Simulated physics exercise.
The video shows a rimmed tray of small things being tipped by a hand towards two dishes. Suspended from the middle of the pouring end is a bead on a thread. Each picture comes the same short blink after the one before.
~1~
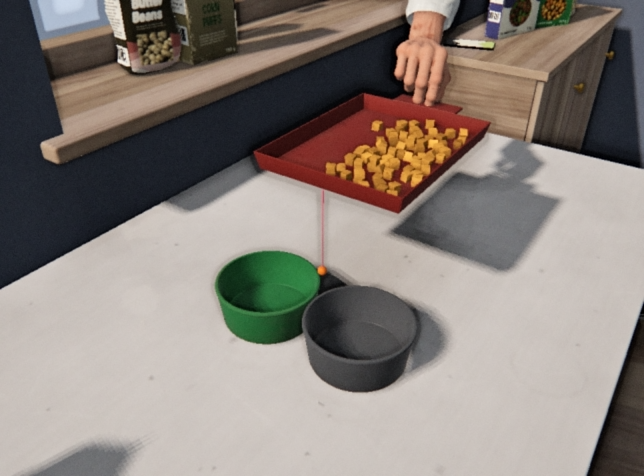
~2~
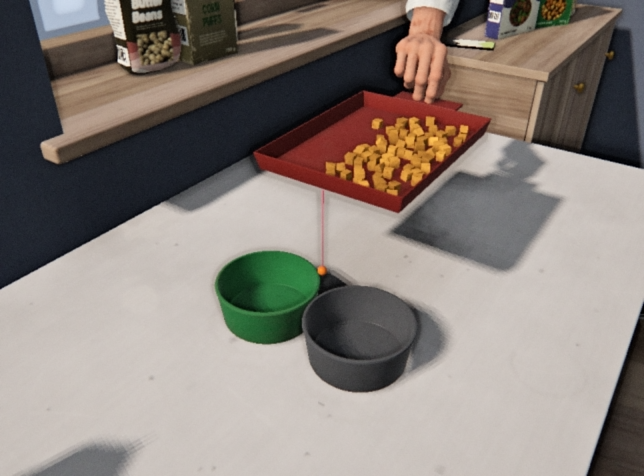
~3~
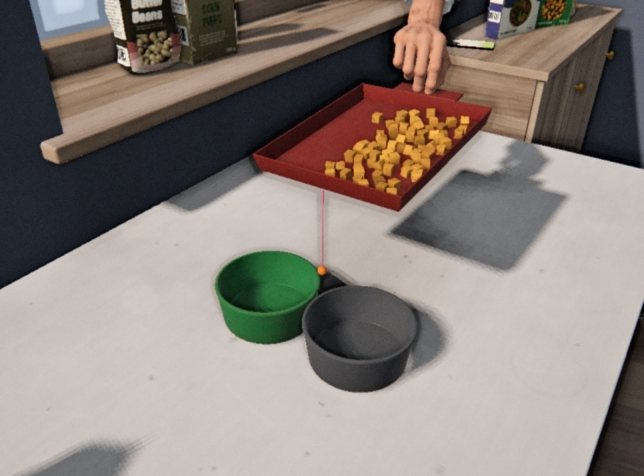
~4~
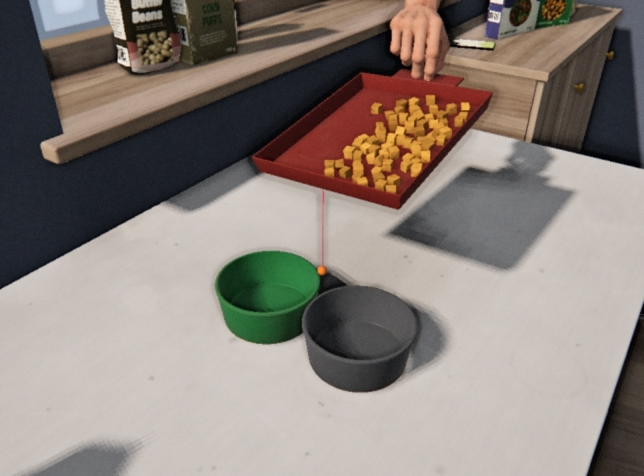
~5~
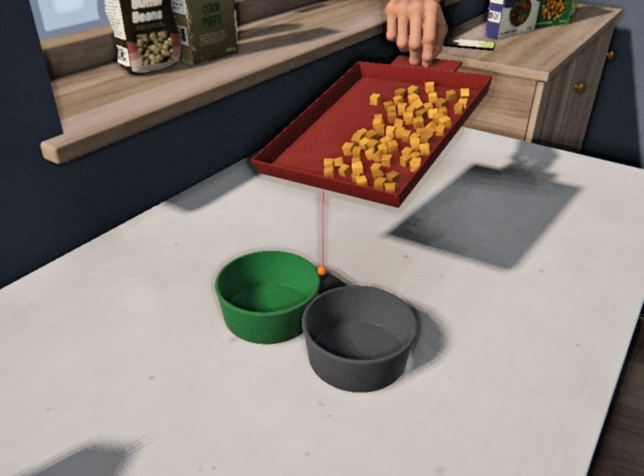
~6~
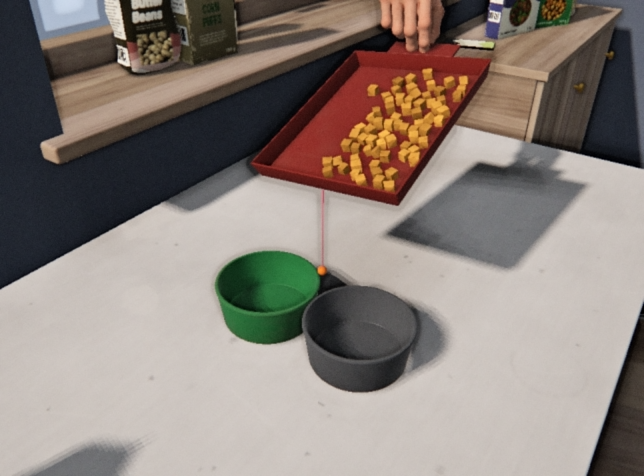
A hand gradually tilts a red tray of croutons above a green dish and a gray dish.
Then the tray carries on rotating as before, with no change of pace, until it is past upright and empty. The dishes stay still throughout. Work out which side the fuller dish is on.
It is on the left.
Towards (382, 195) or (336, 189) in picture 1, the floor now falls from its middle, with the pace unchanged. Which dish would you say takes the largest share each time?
Try 1: The right-side dish; try 2: The right-side dish.
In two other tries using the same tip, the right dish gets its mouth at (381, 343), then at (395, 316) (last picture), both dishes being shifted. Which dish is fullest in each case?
For the first position it is the one at left; for the second, the one at left.
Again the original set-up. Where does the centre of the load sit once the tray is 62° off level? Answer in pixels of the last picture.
The load is centred near (316, 160).
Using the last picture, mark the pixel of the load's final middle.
Resting centre, last picture - approx. (258, 315).
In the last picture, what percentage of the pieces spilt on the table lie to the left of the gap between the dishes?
That's roughly 90 per cent of the pieces.
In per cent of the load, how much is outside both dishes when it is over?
Roughly 30 in a hundred.
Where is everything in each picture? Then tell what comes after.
In the first frame, corners of the pouring end at (260, 151) and (400, 195), level; middle of the load at (401, 154), croutons; left dish at (235, 321); right dish at (328, 368); bead on its thread at (322, 271).
In the second frame, corners of the pouring end at (260, 152) and (400, 195), level; middle of the load at (401, 152).
In the third frame, corners of the pouring end at (259, 153) and (399, 194), tipped barely, lowest at the left corner; middle of the load at (401, 147).
In the fourth frame, corners of the pouring end at (258, 156) and (398, 192), tipped a little, lowest at the left corner; middle of the load at (401, 140).
In the fifth frame, corners of the pouring end at (257, 159) and (396, 191), tipped a little, lowest at the left corner; middle of the load at (400, 132).
In the sixth frame, corners of the pouring end at (256, 161) and (394, 190), tipped clearly, lowest at the left corner; middle of the load at (398, 125); left dish at (235, 321); right dish at (328, 368).
Soon, tray tipped steeply; all on the tray.
A while on, tray tipped right over; nearly all on the tray; a small part in the left dish.
Towards the end, tray tipped past a quarter turn; most in the left dish; about a quarter outside both.
Finally, tray tipped past a quarter turn; none in the right dish; most in the left dish; about a quarter outside both.
